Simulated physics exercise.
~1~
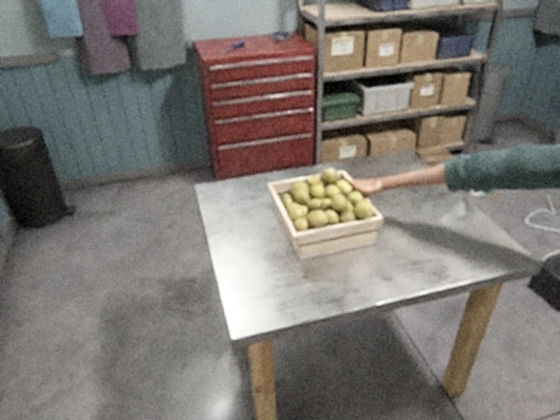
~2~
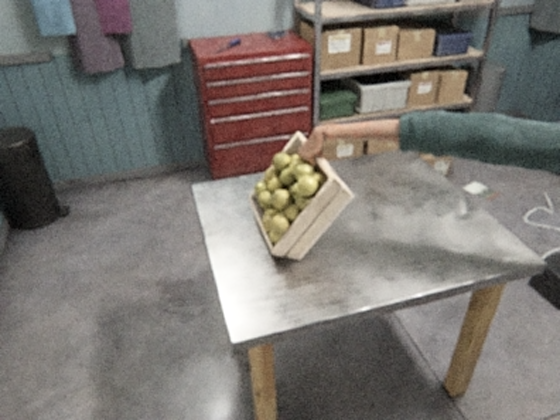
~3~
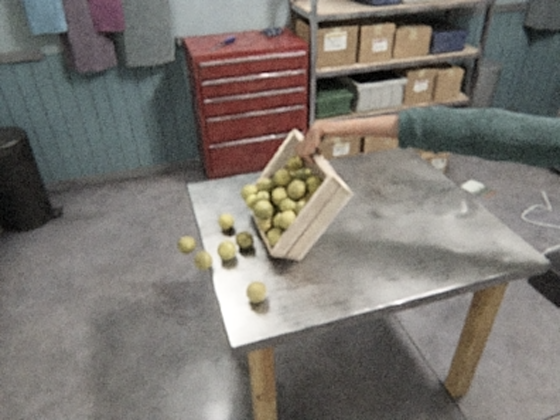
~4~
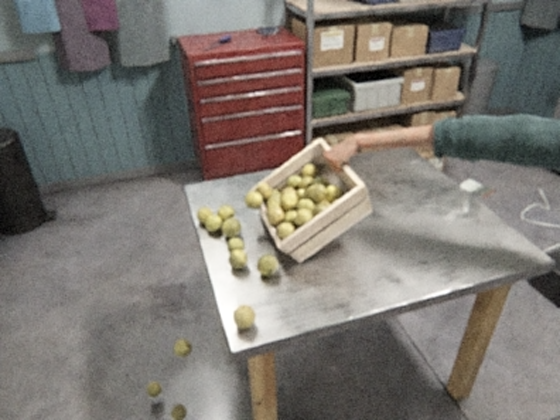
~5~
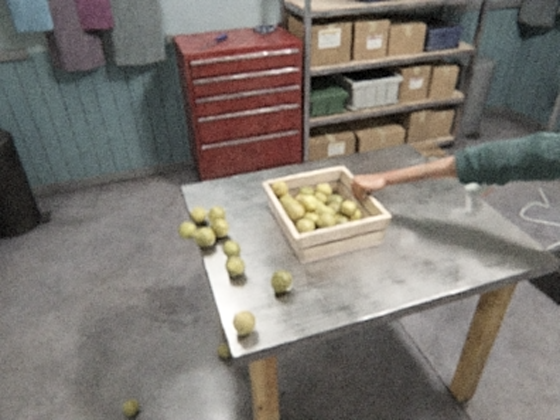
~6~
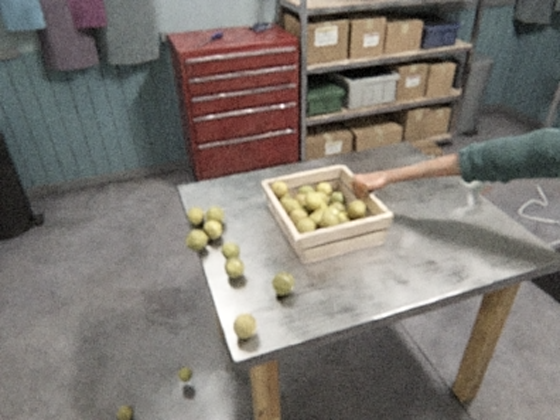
A hand tips a wooden tub left, spilling some yellow apples, then sets it flat.
